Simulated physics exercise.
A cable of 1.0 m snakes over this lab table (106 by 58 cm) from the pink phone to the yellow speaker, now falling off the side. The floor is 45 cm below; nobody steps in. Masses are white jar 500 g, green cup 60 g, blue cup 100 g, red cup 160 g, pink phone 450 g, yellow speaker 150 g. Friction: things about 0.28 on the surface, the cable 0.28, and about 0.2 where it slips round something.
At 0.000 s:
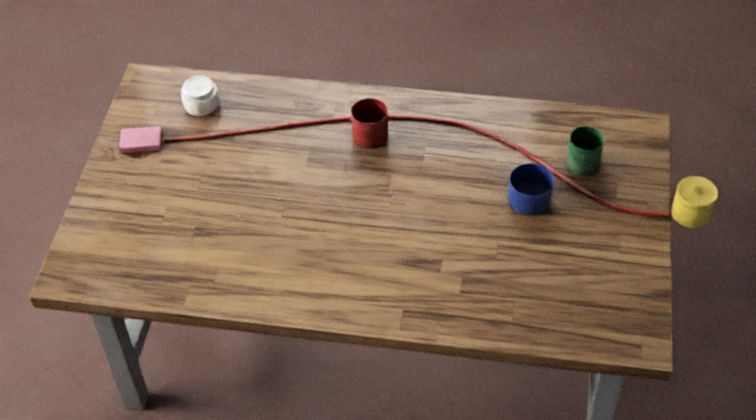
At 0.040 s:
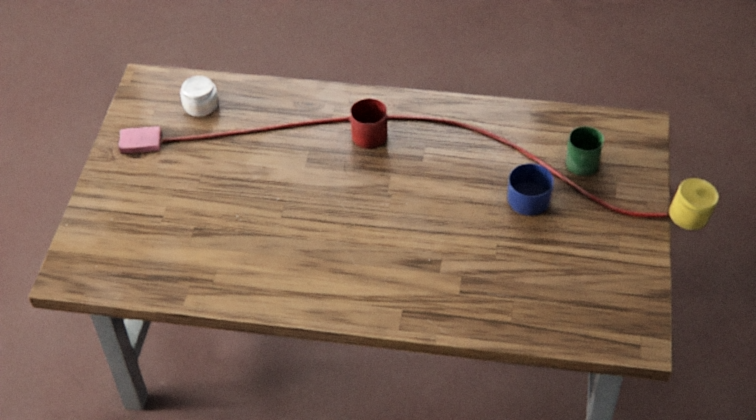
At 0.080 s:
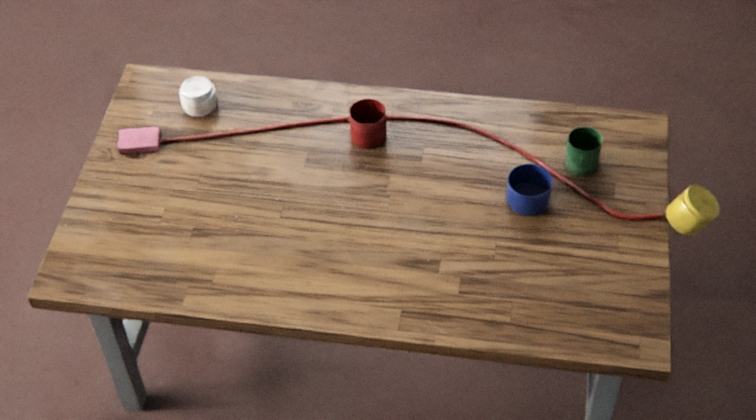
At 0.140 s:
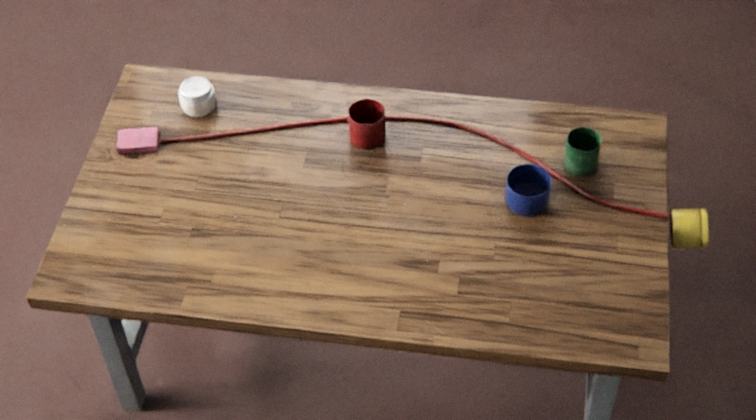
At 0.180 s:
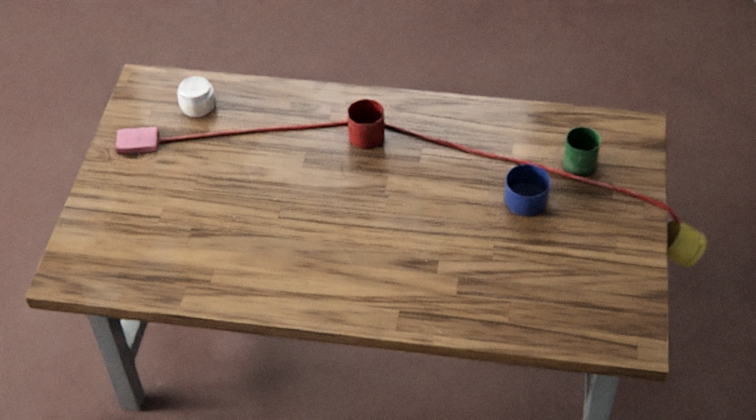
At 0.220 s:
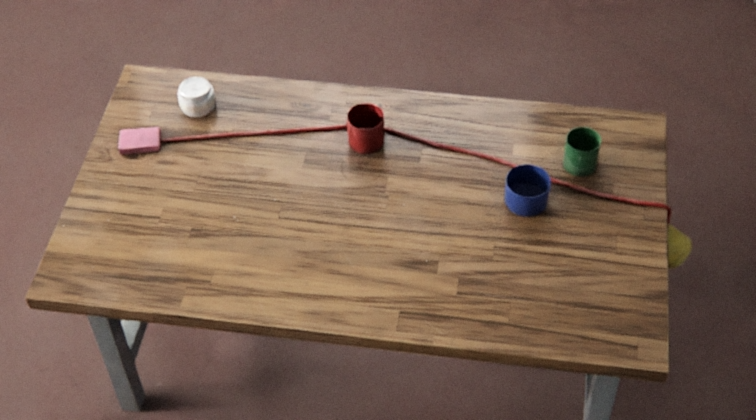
On a wooden table, a yellow object tips off the right edge, pulling a red cable taut.
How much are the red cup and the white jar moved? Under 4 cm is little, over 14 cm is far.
Result: Red cup moves a moderate way, white jar stays in the low band.
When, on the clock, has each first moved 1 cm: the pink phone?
About: Pink phone 0.26 s.
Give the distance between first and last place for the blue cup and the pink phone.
Blue cup 0 cm, pink phone 4 cm.
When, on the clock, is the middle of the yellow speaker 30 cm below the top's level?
About: Never.
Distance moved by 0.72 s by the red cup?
About: Red cup 8 cm.
By 0.5 s, the cable's tail end at (171, 140); red cup 7 cm off its start, yellow speaker over the edge, pink phone 2 cm off its start.
By 0.7 s, the cable's tail end at (178, 142); red cup 7 cm off its start, yellow speaker over the edge, pink phone 4 cm off its start.
By 1.0 s, the cable's tail end at (179, 142); red cup 7 cm off its start at (362, 140), yellow speaker over the edge, pink phone 4 cm off its start at (156, 137).
By 1.2 s, the cable's tail end at (179, 142); red cup 7 cm off its start, yellow speaker over the edge, pink phone 4 cm off its start.
By 2.4 s, the cable's tail end at (179, 142); red cup 7 cm off its start at (362, 140), white jar 0 cm off its start at (195, 87), yellow speaker over the edge, pink phone 4 cm off its start at (156, 137).
